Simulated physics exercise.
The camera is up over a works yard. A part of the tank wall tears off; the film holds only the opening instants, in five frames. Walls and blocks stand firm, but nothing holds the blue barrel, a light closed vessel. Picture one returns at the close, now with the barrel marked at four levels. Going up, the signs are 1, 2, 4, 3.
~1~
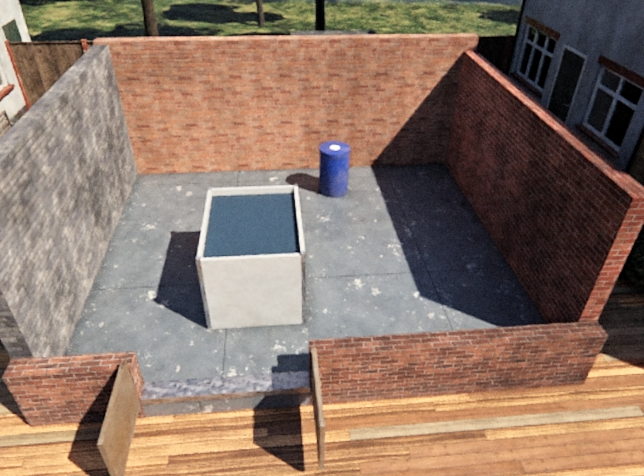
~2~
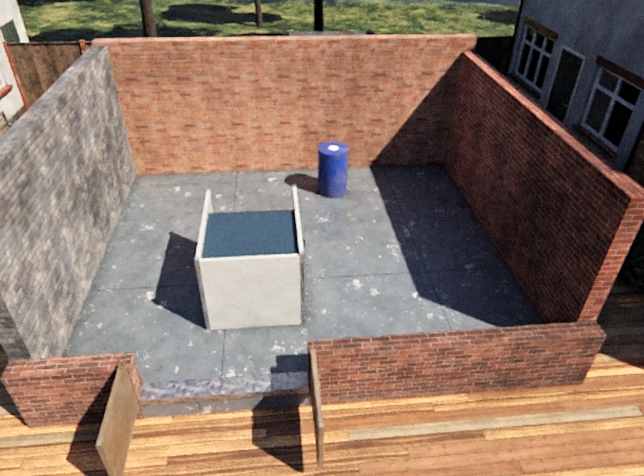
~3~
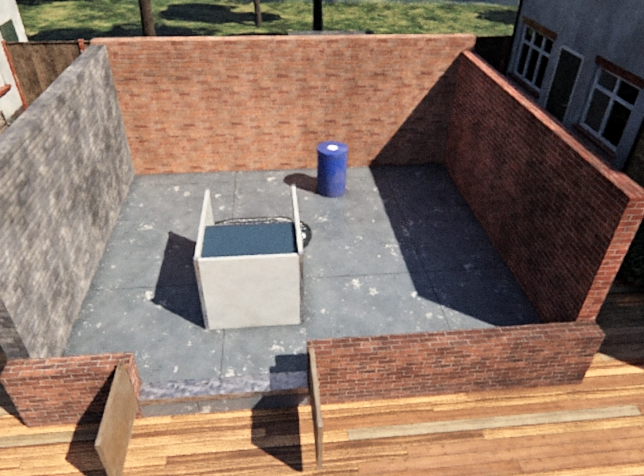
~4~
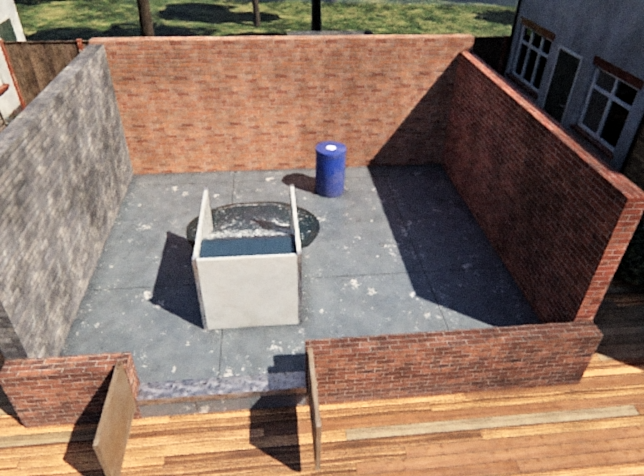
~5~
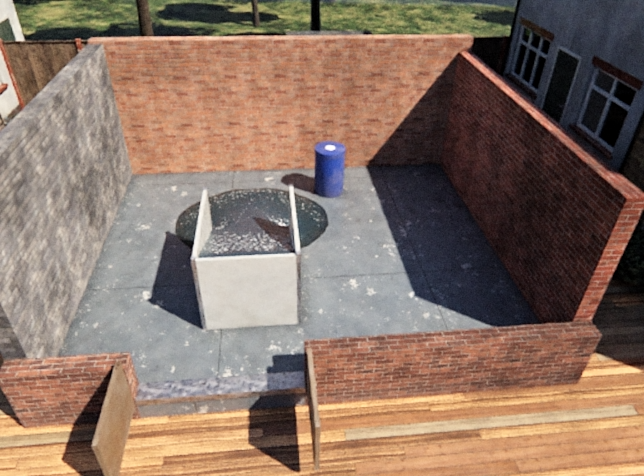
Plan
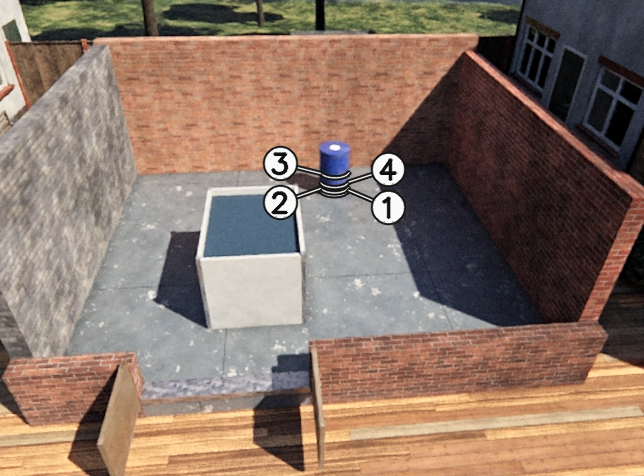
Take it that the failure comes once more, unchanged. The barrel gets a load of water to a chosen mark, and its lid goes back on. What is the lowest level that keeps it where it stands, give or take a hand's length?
Choose 3.
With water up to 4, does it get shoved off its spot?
Yes, that goes wrong.
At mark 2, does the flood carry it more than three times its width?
Yes.
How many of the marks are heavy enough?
One of the four.
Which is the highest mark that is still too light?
Mark 4.
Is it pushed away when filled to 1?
Yes, it does.
On the marked copy, 1 at (335, 195); 2 at (335, 192); 3 at (336, 177); 4 at (336, 187); from the bottom up 1, 2, 4, 3.
Choosing 1, it is pushed about 6 times its own width away.
Choosing 2, it is pushed about 5 times its own width away.
Choosing 3, it shifts by a finger or two and stays.
Choosing 4, it is pushed about twice its own width away.
